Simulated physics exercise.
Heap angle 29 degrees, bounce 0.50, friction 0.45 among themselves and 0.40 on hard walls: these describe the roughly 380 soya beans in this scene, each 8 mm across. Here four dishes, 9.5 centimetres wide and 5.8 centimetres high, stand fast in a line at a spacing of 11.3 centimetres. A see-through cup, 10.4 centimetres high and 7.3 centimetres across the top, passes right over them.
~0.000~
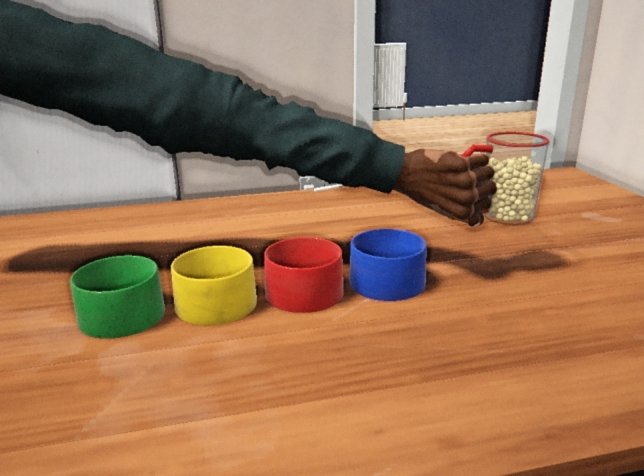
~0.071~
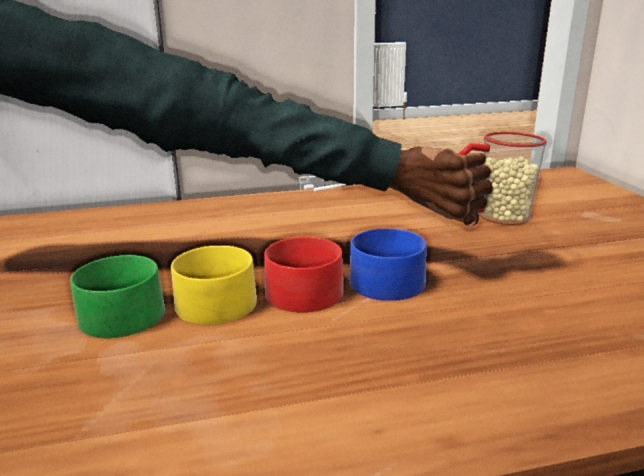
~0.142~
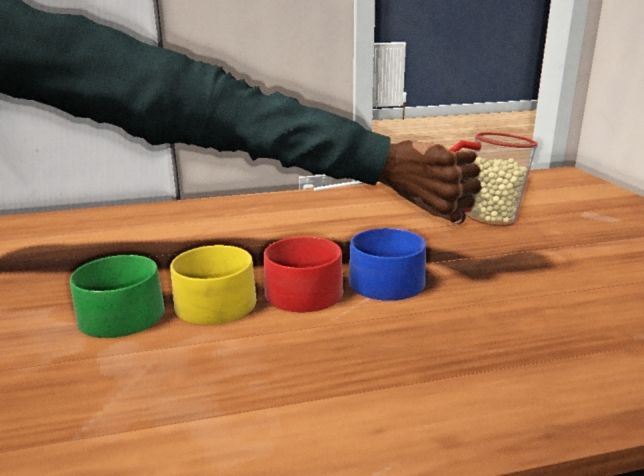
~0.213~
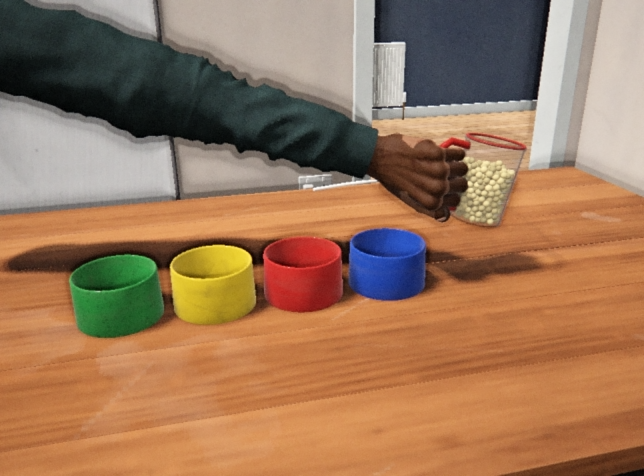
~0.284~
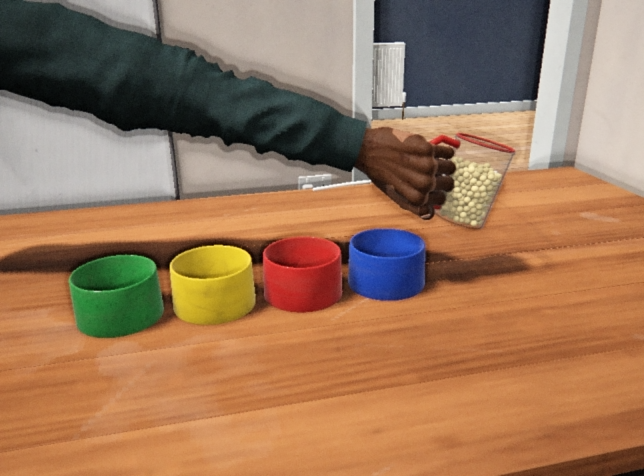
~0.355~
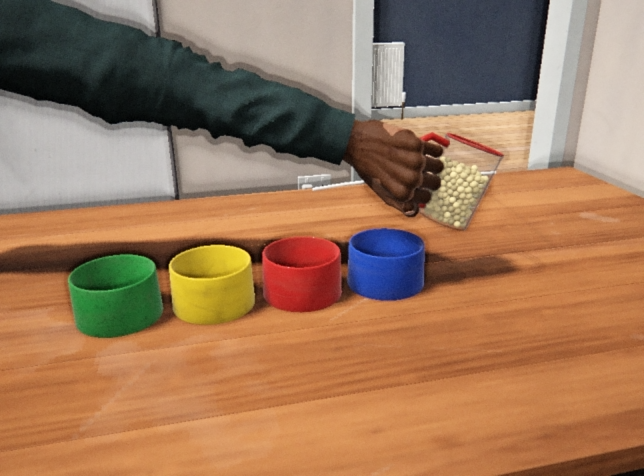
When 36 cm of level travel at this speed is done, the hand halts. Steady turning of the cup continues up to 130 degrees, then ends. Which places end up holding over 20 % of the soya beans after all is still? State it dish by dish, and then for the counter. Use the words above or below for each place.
Red: Above; blue: Below; green: Below; yellow: Below; counter: Below.
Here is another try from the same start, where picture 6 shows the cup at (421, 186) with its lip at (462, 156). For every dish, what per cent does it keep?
It'd finish with red at 90, blue at 0, green at 0 and yellow at 0.
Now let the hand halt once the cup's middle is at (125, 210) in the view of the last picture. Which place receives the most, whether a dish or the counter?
Yellow.
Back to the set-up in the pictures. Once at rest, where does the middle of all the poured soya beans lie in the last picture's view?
Look around (299, 278) in the last picture.
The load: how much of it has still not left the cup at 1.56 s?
Around 95 in a hundred.
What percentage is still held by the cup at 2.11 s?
0 per cent.
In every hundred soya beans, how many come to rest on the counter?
The share comes to some 15 percent.
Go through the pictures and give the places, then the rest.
In the first frame, cup at (513, 178), tilt 0 degrees, lip at (543, 137), moved 0.0 cm; middle of the pieces at (512, 186); blue dish at (389, 243); red dish at (303, 253); yellow dish at (212, 263); green dish at (115, 273).
In the second frame, cup at (509, 178), tilt 1 degrees, lip at (540, 138), moved 0.5 cm; middle of the pieces at (508, 186).
In the third frame, cup at (498, 179), tilt 6 degrees, lip at (531, 141), moved 2.1 cm; middle of the pieces at (496, 187).
In the fourth frame, cup at (485, 180), tilt 11 degrees, lip at (521, 145), moved 3.9 cm; middle of the pieces at (483, 188).
In the fifth frame, cup at (472, 182), tilt 16 degrees, lip at (510, 149), moved 5.7 cm; middle of the pieces at (469, 189).
In the sixth frame, cup at (458, 183), tilt 21 degrees, lip at (498, 153), moved 7.6 cm; middle of the pieces at (455, 190); blue dish at (387, 243); red dish at (301, 252); yellow dish at (210, 262); green dish at (113, 273). Its pace works out near 70 degrees a second; the hand travels 26 cm a second.
After 1.08 s, tilt 72 degrees; cup holds 100 %.
After 1.56 s, tilt 106 degrees; cup holds 95 %, red 5 %.
Then, at 2.11 s, tilt 130 degrees; cup holds 0 %, red 85 %.
By 2.7 s all is still; red 85 %, blue 0 %, green 0 %, yellow 0 %, counter 15 %.
